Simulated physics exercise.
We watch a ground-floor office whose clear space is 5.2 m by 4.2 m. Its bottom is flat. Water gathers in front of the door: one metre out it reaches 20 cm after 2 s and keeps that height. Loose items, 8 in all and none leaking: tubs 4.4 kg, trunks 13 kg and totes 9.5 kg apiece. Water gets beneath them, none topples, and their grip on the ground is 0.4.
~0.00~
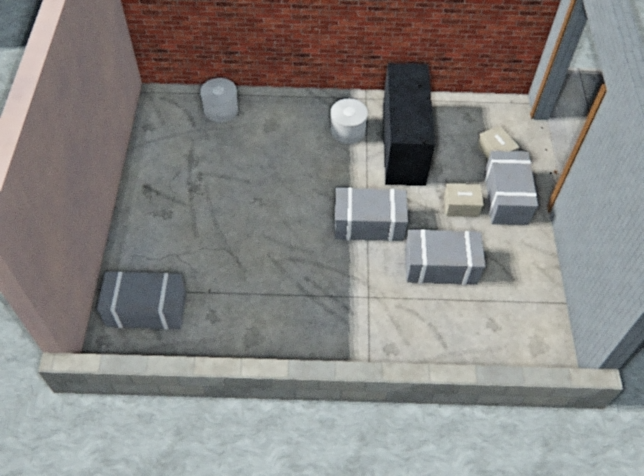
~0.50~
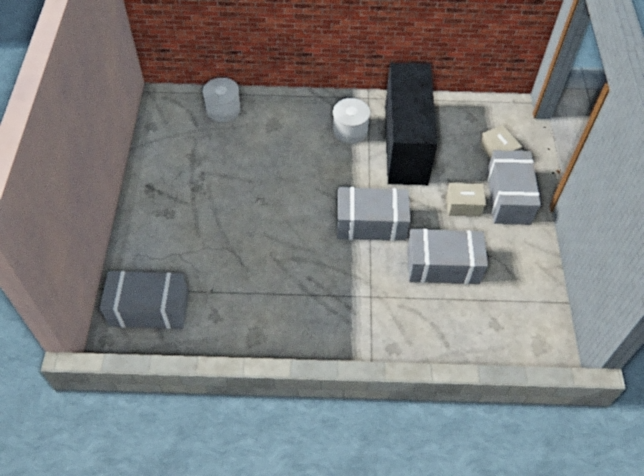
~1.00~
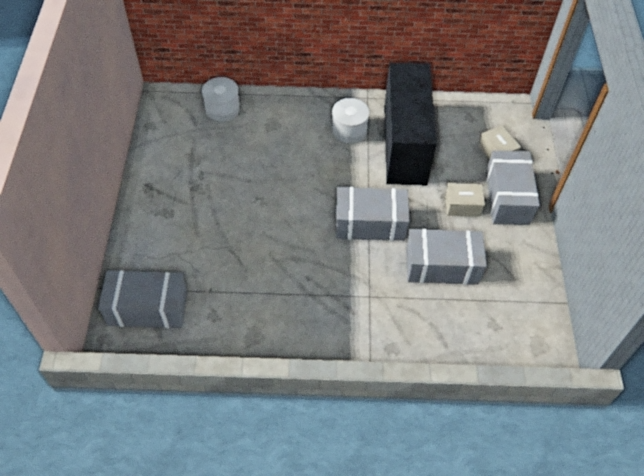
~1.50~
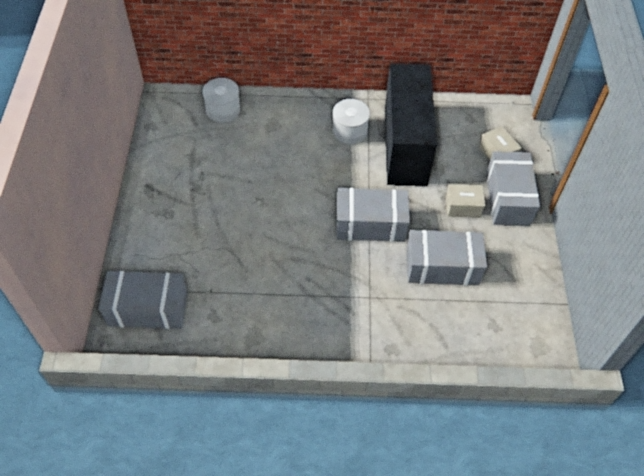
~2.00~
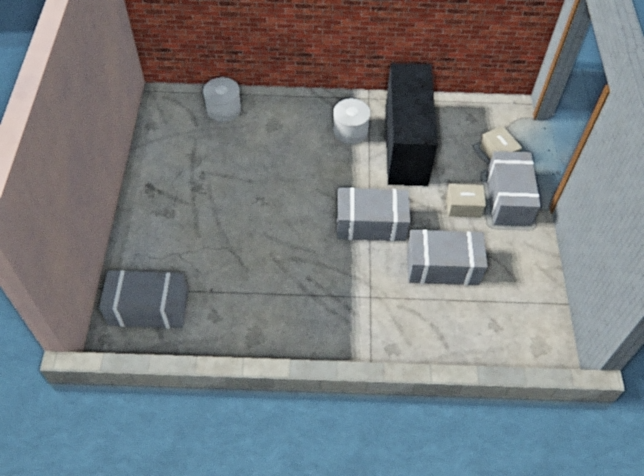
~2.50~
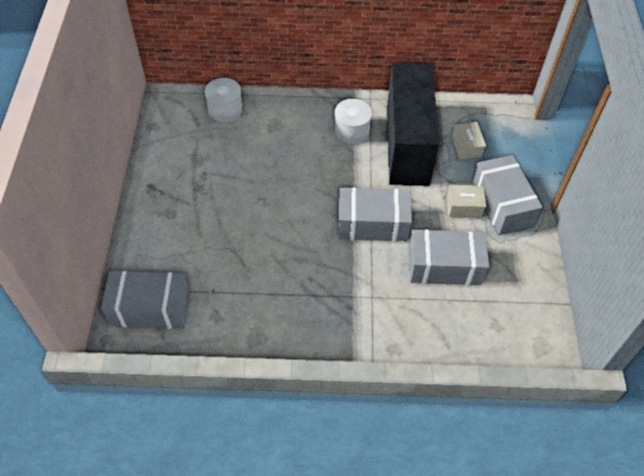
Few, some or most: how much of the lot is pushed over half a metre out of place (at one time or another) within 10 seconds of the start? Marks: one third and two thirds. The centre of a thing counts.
That comes to two thirds or more.
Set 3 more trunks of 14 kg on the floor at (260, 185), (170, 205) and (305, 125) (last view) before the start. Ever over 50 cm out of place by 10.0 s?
In turn: Short of it, under, over.
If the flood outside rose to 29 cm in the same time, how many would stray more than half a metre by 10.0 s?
In that case 6 of them.
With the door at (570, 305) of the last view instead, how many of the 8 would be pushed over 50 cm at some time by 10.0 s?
In that case 4 of them.
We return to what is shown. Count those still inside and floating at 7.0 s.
At that moment 4.
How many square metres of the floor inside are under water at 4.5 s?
Some 10.0 m2.
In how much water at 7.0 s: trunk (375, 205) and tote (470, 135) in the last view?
Roughly 3 and 13 cm.
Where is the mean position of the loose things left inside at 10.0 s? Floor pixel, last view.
Near (329, 239).
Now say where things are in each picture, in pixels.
In the first picture, a tote at (500, 140), on the bottom; a trunk at (514, 178), on the bottom; water covers 0.0 m2; 0 of 8 have shifted.
In the second picture, a tote at (502, 140), on the bottom; a trunk at (516, 177), on the bottom; 0.0 m2 under water; 0 of 8 have shifted.
In the third picture, a tote at (501, 140) rests on the ground; a trunk at (515, 177) rests on the ground; water covers 0.0 m2; 0 of 8 have shifted.
In the fourth picture, a tote at (502, 141), on the bottom; a trunk at (516, 178) rests on the ground; water covers 0.0 m2; 0 of 8 have shifted.
In the fifth picture, a tote at (502, 141), on the bottom; a trunk at (516, 178), on the bottom; 0.6 m2 under water; 0 of 8 have shifted.
In the sixth picture, a tote at (470, 135) rests on the ground, 42 cm from its start; a trunk at (509, 185), on the bottom, 15 cm from its start; 1.4 m2 under water; 2 of 8 have shifted.
After 3.5 s 1 of 8 are over 50 cm from their spots; 1 afloat.
After 4.5 s 4 of 8 are over 50 cm from their spots; 1 afloat.
After 7.0 s 6 of 8 are over 50 cm from their spots; 4 afloat.
After 10.0 s 6 of 8 are over 50 cm from their spots, and 6 have been at some point; 7 afloat.
